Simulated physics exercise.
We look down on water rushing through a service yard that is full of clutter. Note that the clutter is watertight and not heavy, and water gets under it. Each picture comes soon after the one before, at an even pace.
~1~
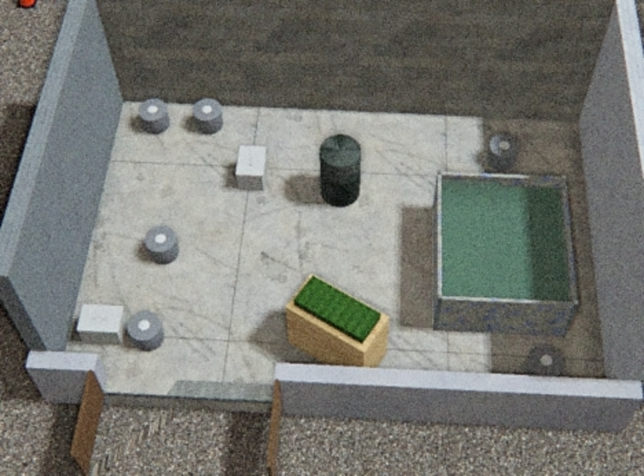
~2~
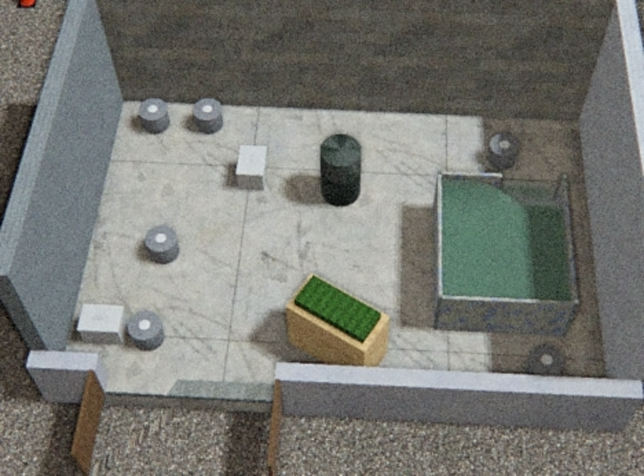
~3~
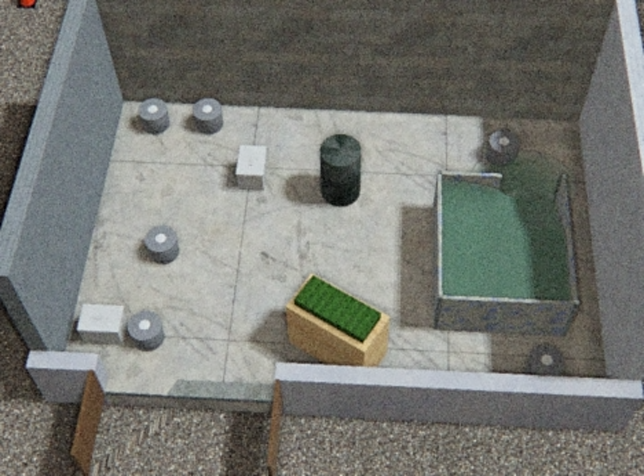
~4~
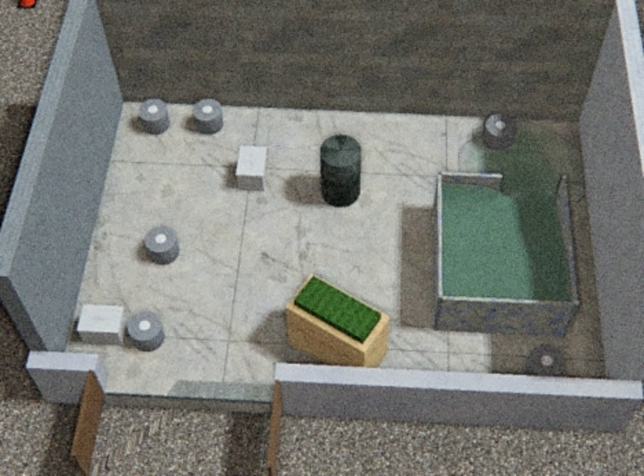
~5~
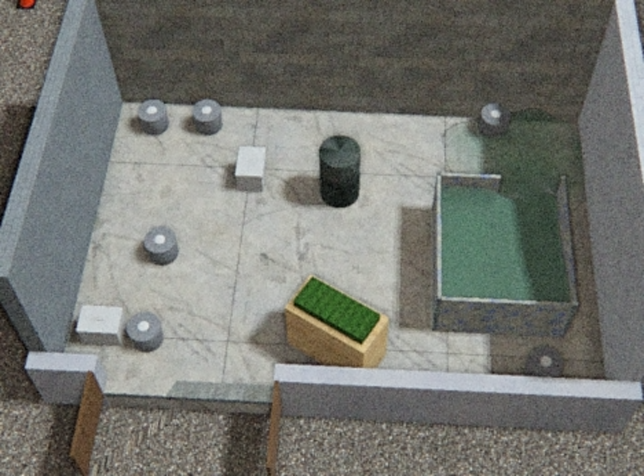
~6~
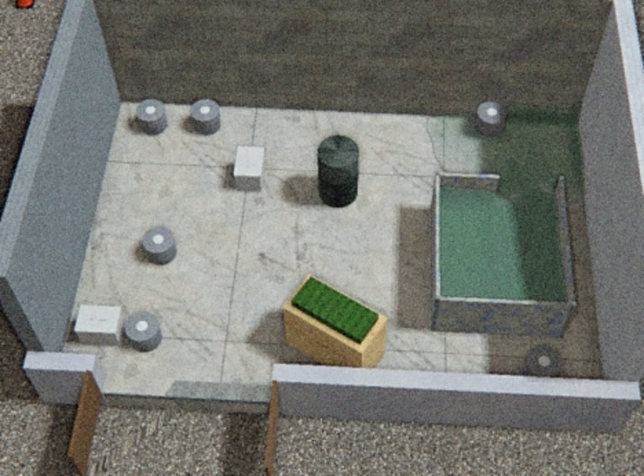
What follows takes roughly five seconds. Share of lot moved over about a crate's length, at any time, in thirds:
That share lands between a third and two thirds.
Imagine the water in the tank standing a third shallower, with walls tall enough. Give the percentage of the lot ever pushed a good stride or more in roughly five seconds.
Roughly 40 %.
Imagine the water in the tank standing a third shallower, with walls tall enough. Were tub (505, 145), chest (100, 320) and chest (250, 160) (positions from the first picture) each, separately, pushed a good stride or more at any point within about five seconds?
First: Goes past it; second: Falls short; third: Goes past it.
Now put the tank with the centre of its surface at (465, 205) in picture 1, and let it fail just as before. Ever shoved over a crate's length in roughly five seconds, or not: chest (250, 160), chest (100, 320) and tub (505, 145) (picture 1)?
Result per object - went far, stayed close, went far.
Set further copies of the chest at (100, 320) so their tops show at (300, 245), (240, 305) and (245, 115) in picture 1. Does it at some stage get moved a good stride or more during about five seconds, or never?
Item by item: Remains in place, remains in place, goes the distance.
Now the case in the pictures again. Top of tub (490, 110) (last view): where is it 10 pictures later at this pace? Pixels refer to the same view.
The top ends up somewhere near (371, 167).
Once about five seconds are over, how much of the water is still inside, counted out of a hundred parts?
About 100 percent.
A moment on, 1 of 8 are well off their spots; 1 afloat.
Next, 1 of 8 are well off their spots; 0 afloat.
Later, 3 of 8 are well off their spots; 2 afloat.
In the end, 3 of 8 are well off their spots, and 3 have been at some point; 3 afloat.
